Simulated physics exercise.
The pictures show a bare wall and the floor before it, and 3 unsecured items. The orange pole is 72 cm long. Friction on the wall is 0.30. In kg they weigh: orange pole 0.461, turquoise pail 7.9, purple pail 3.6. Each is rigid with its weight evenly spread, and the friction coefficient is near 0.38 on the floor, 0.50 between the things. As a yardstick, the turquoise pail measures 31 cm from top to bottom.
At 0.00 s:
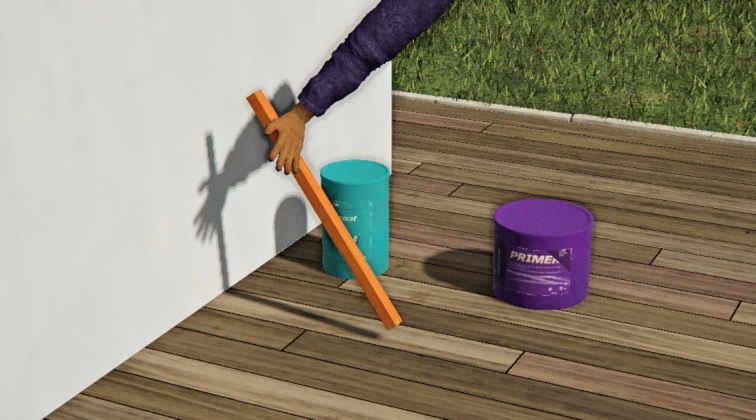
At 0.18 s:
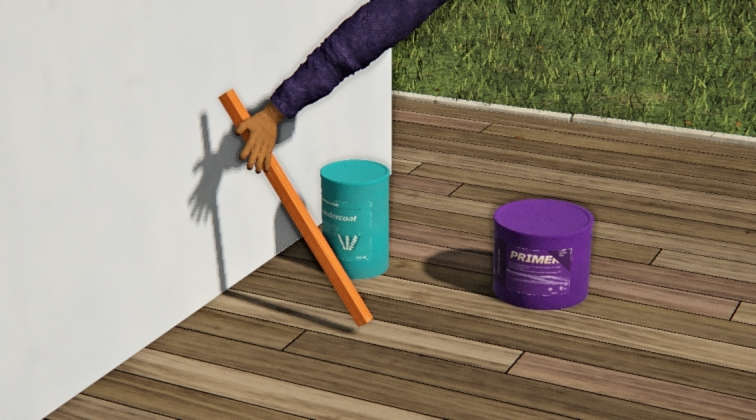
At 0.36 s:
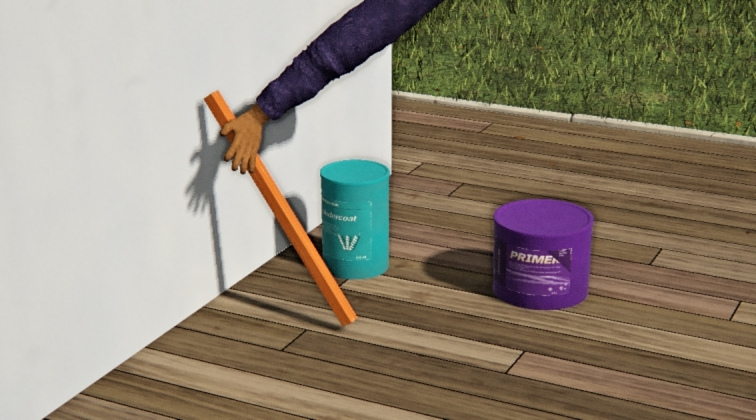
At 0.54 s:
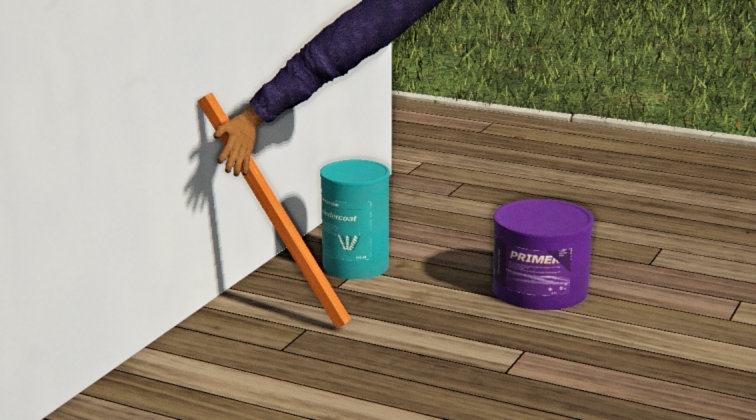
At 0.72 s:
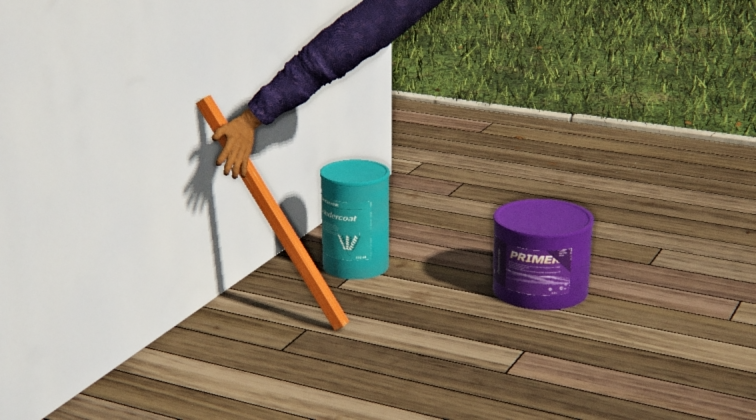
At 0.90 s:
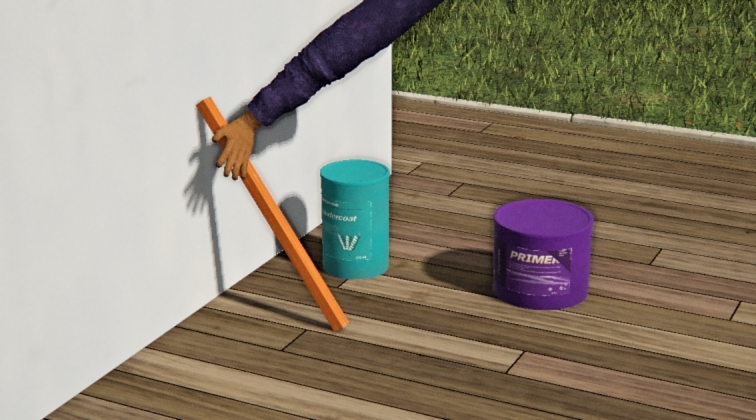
An arm in a dark purple sleeve reaches in from the top right over a plank floor beside a pale wall, seen from slightly above, with grass behind. Its hand grips a slanting orange pole near the top, with a turquoise pail just right of it and a purple pail farther right. The hand moves the pole left to lean against the wall, then stays on it, while the pails and camera stay still.
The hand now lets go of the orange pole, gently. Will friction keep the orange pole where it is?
In the end the pole holds.
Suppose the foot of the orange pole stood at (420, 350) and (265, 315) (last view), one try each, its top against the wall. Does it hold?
First, it slips out; second, it stays up.
After 1.10 s, nothing has stirred.
After 1.40 s, orange pole resting near (273, 215).
At rest (2.2 s), all 3 in place, give or take 10 cm. Seen from the same camera at the end, orange pole near (273, 215). The pole remains leaning.
